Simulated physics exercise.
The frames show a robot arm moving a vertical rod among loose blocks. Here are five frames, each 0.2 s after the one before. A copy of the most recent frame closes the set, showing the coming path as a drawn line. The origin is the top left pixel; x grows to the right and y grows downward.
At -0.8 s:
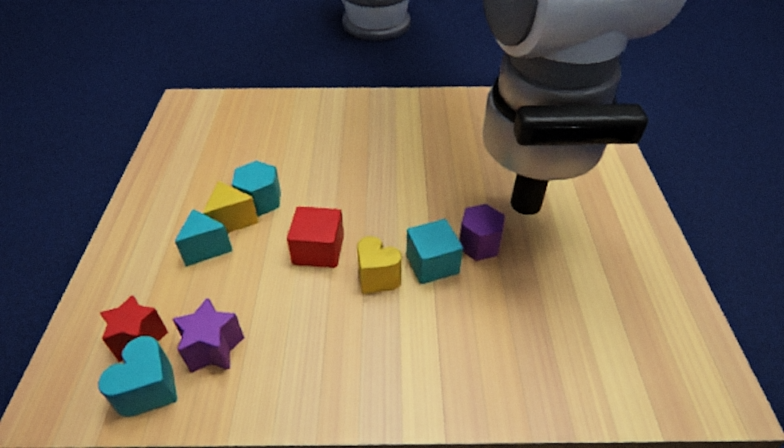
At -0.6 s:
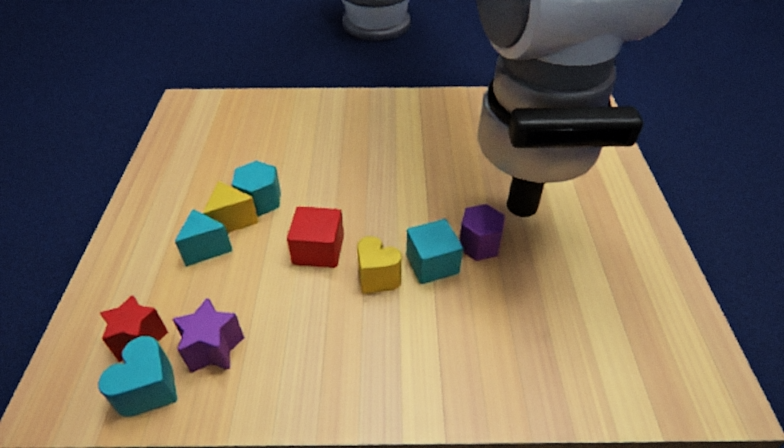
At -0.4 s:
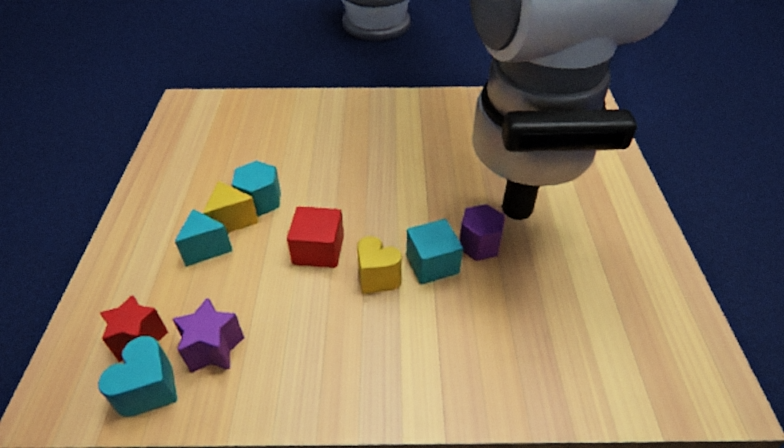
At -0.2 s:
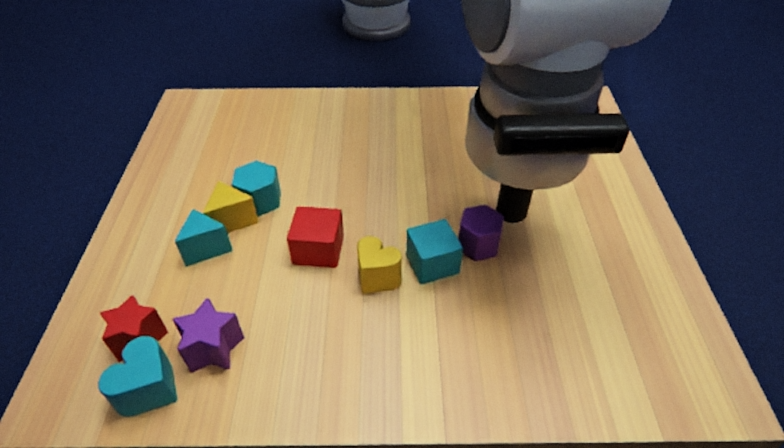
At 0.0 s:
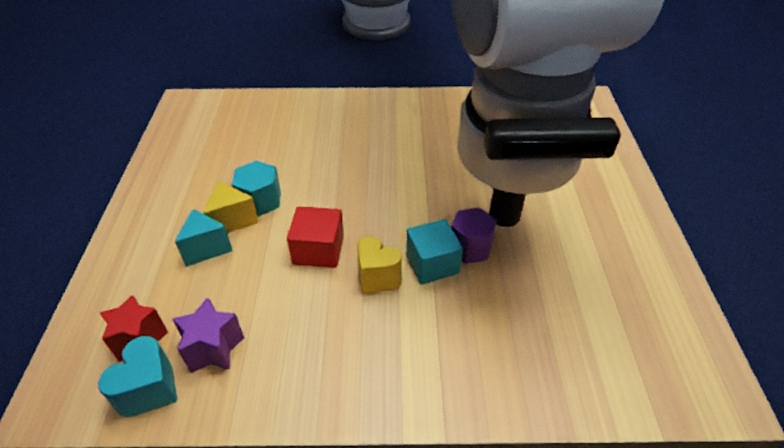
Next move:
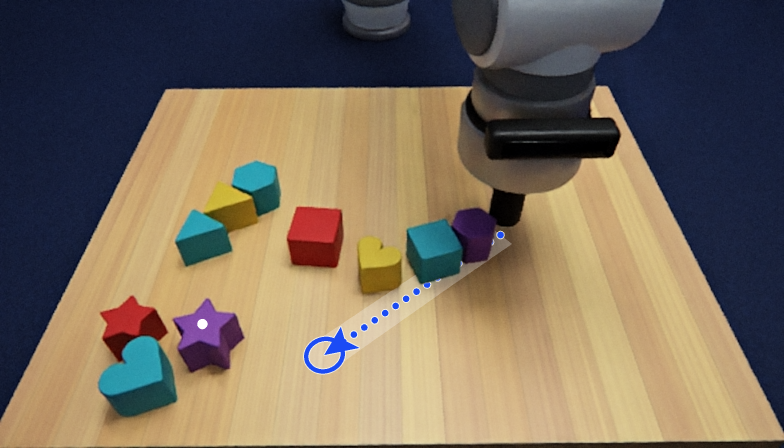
On a wooden board scattered with colourful blocks, a robot arm moved its black rod slowly left and slightly toward the viewer, then nudged the purple hexagonal block a little left beside the turquoise one.
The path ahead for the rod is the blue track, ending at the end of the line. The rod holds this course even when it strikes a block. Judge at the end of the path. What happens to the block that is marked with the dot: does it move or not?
Its place stays the same.
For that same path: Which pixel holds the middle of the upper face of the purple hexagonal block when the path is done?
In the picture, it is at (282, 313).
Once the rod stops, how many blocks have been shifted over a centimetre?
Shifted over 1 cm: Three or more.
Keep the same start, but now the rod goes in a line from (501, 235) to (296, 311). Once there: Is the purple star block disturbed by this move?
When the path is over, the purple star block has left its spot.
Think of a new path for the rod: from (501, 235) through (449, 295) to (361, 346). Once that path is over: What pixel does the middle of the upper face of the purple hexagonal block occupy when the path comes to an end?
Most likely (319, 306).
Drawn move, in a line from (501, 235) to (325, 355); the dot is on the purple star block.
On the path given first. One third of the way, rod at (451, 251); yellow heart at (329, 263), turned 40° clockwise; turquoise square piece at (371, 261); purple hexagonal block at (414, 252), turned 25° clockwise.
Two thirds of the way, rod at (390, 291); yellow heart at (268, 262), turned 65° clockwise; turquoise square piece at (305, 275), turned 30° clockwise; purple hexagonal block at (349, 284), turned 55° clockwise.
At the end, rod at (321, 337); purple star block still; yellow heart at (246, 251), turned 105° clockwise; turquoise square piece at (263, 279), turned 75° clockwise; purple hexagonal block at (282, 313), turned 95° clockwise.
